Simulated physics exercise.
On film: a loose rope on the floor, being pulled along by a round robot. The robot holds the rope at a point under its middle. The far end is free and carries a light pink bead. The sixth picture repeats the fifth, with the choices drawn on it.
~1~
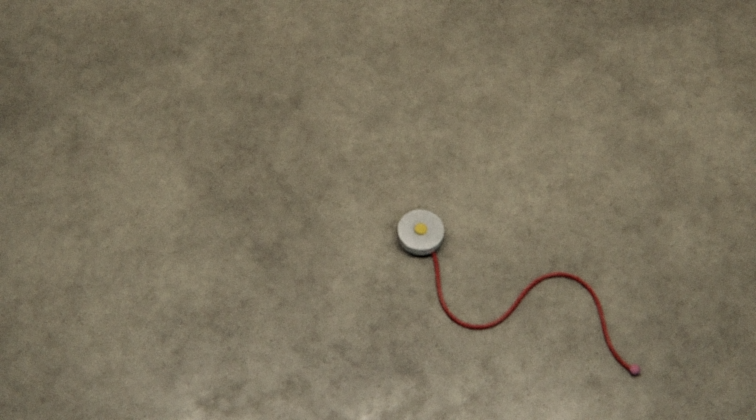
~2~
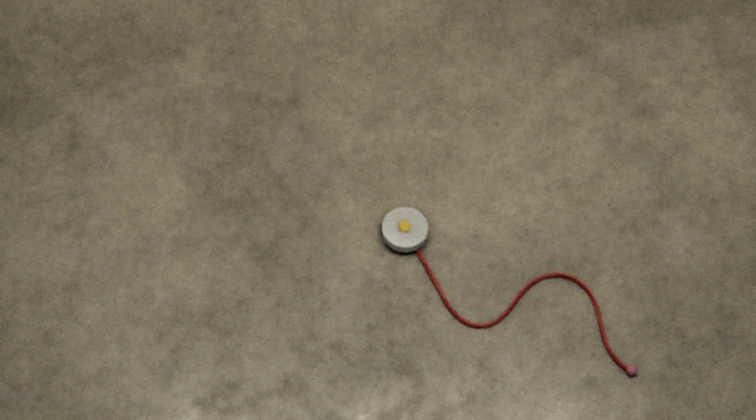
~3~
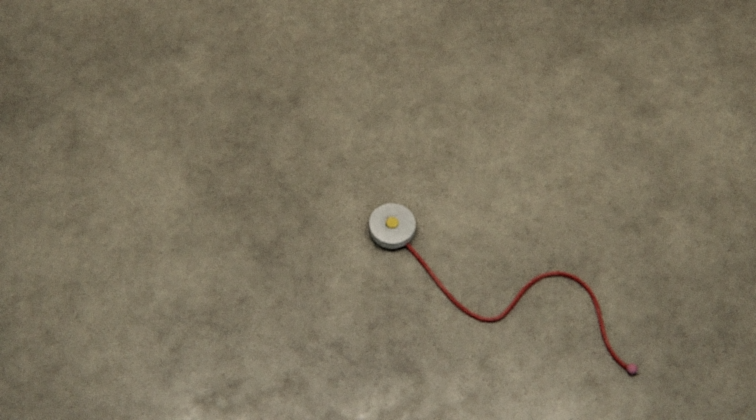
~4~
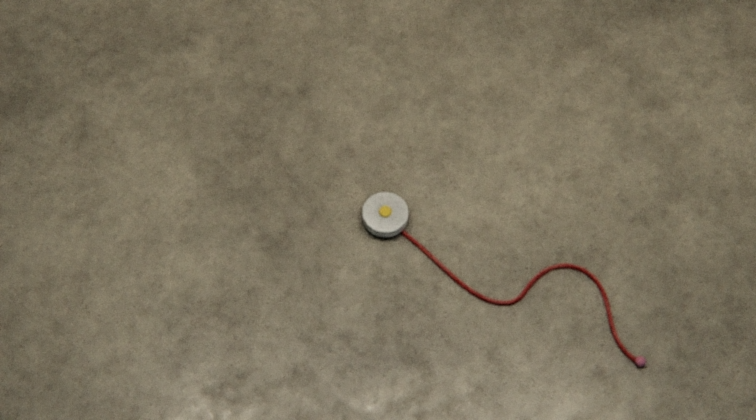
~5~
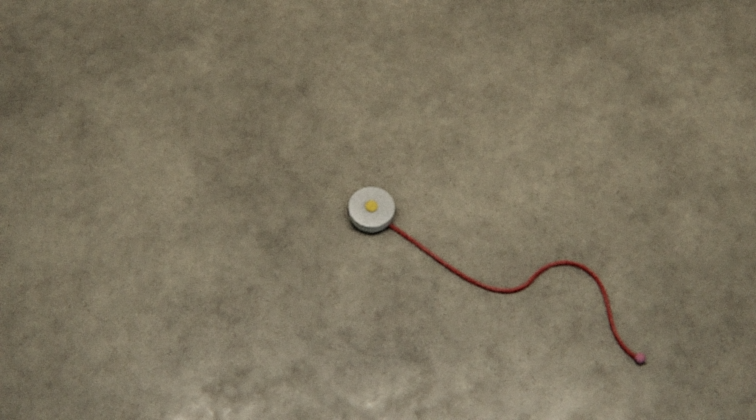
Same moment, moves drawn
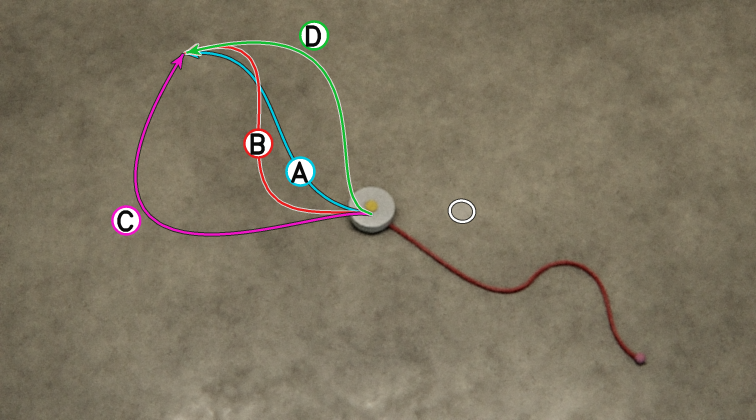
A round grey robot with a yellow dot on top crept a short way left and slightly upward across the floor, straightening the nearer part of its wavy red rope while the far end barely shifted.
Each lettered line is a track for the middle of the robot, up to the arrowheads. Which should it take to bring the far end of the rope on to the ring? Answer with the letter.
Take D.
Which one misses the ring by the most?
That is C.
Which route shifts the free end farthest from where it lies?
Route C.
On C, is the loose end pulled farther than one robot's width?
Yes.
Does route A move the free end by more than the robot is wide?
On that route, yes.
On the marked copy, A from (371, 214) via (278, 125) to (185, 53); B from (371, 214) via (258, 134) to (185, 53); C from (371, 214) via (158, 223) to (183, 55); D from (371, 214) via (329, 80) to (187, 53); the ring at (462, 211).
Following D. Soon after the start, robot (341, 110), middle of the rope (460, 227), free end (608, 327).
Later, robot (271, 39), middle of the rope (391, 143), free end (510, 254).
In the end, robot (183, 49), middle of the rope (334, 114), free end (462, 208); the free end is on the ring.
As for the rest, A leaves the free end at (448, 232); B leaves the free end at (440, 239); C leaves the free end at (397, 261).
